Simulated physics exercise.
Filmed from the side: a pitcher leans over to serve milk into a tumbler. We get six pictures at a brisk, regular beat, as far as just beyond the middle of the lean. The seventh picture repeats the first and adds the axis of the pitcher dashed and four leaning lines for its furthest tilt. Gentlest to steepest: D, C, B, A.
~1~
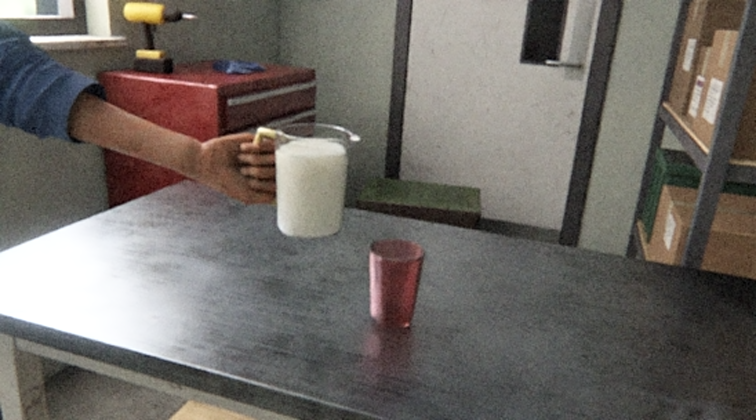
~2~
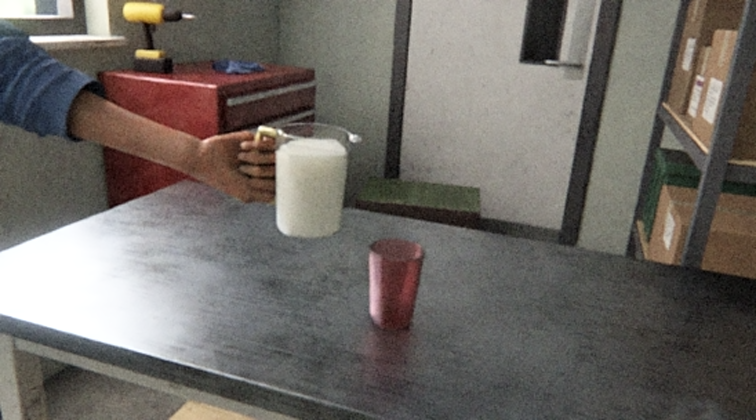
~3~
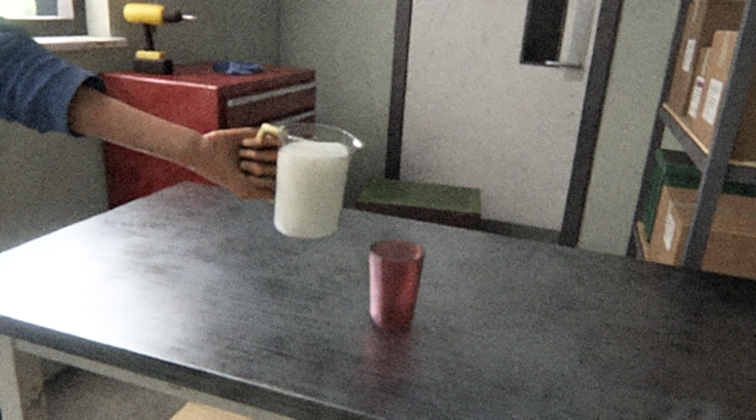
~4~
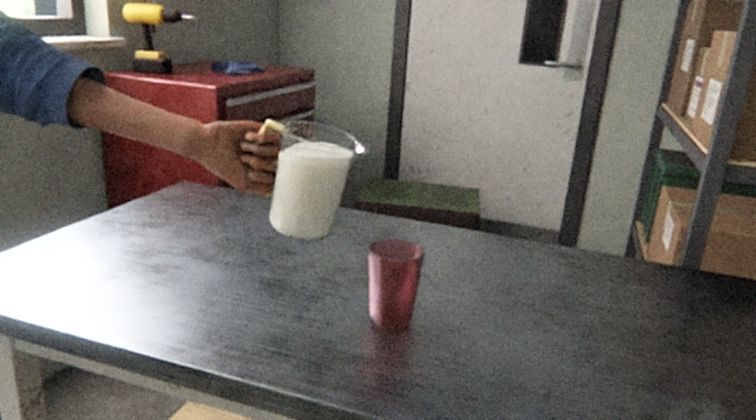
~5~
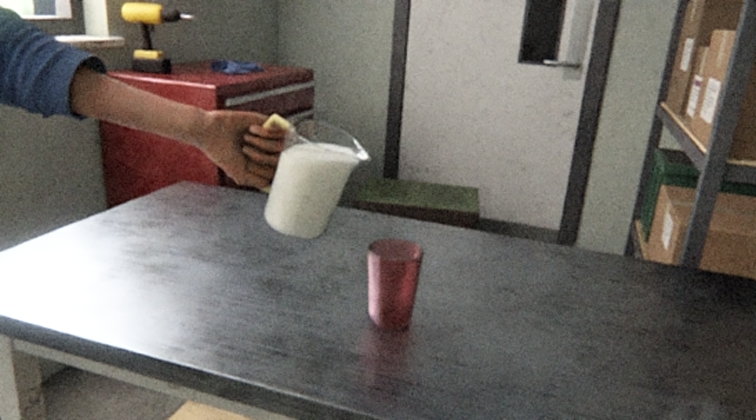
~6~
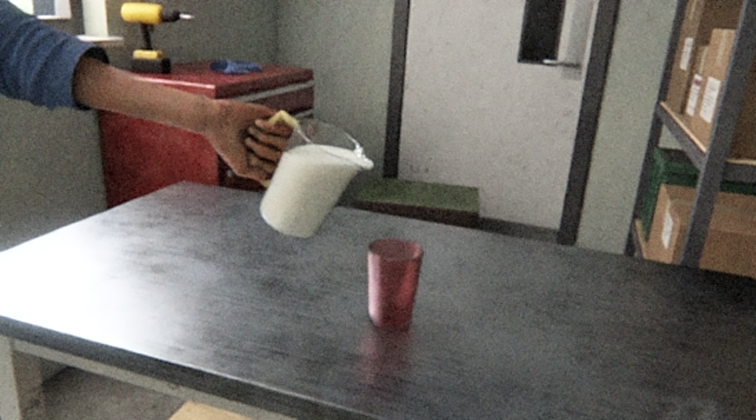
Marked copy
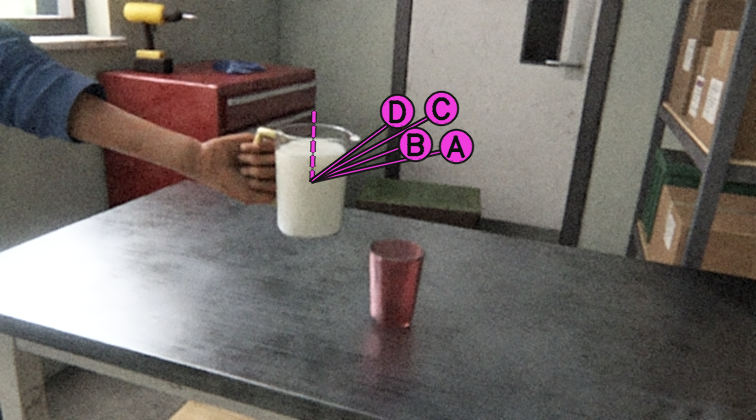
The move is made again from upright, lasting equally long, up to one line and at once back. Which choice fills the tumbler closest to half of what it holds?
The answer is mark D.
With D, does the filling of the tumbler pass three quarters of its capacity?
No.
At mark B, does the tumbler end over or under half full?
Over.
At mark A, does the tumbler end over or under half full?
Over.
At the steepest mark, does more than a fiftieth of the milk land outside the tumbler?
Yes, it does.
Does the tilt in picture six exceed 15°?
Yes.
On the marked copy, A at (440, 151); B at (398, 148); C at (427, 118); D at (386, 125).
With A, the tumbler ends with about 90 % of what it can hold; 13 % of the milk is spilt.
With B, the tumbler ends with about 84 % of what it can hold.
With C, the tumbler ends with about 66 % of what it can hold.
With D, the tumbler ends with about 47 % of what it can hold.
